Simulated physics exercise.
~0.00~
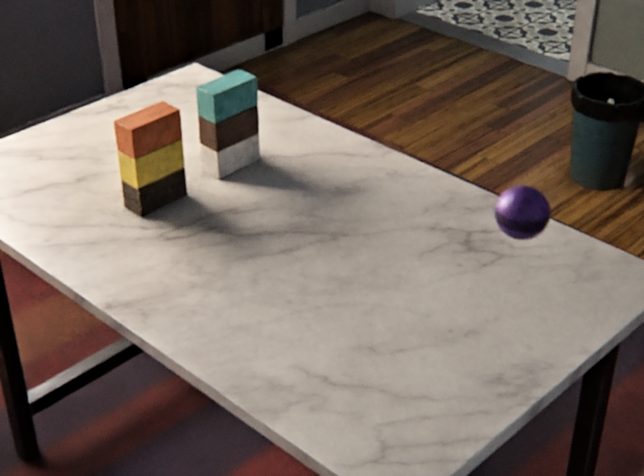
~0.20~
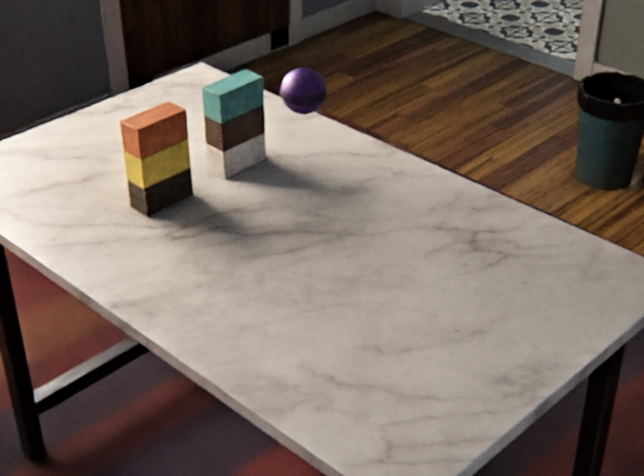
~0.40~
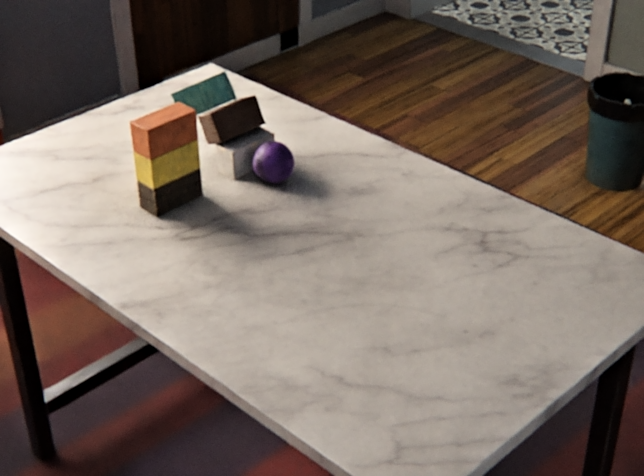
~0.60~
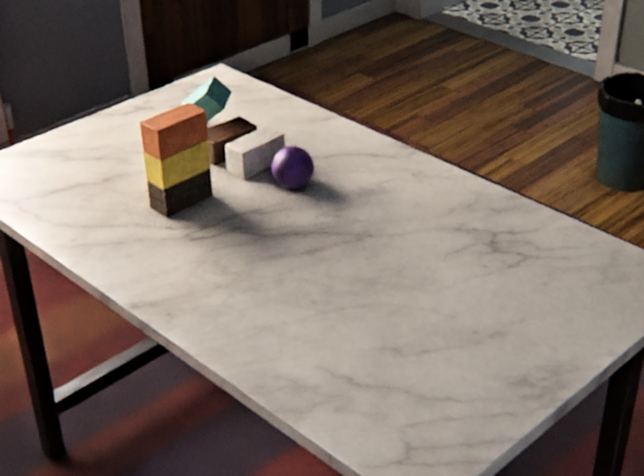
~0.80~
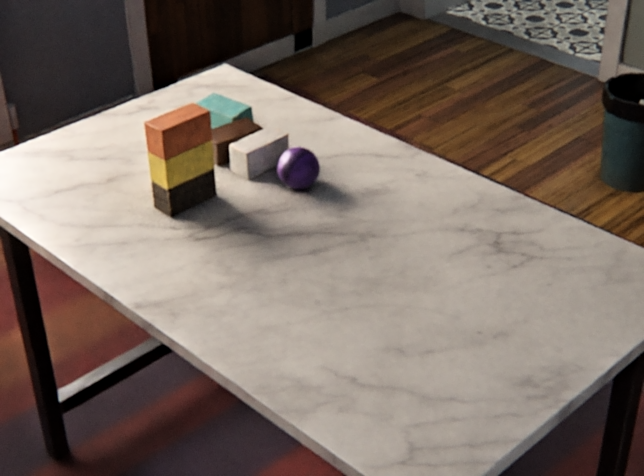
A pale marble-topped table stands in a dim room with a wooden floor, seen from above at an angle, with a dark green bin beyond its right side. Near the far left end are two small stacks, one of orange, yellow and black blocks, the other of turquoise, brown and white. A purple ball flies in from the right and strikes the second stack. The turquoise and brown blocks tip leftward and tumble onto the tabletop behind the first stack. The ball settles beside the white block, while the orange, yellow and black stack remains standing.
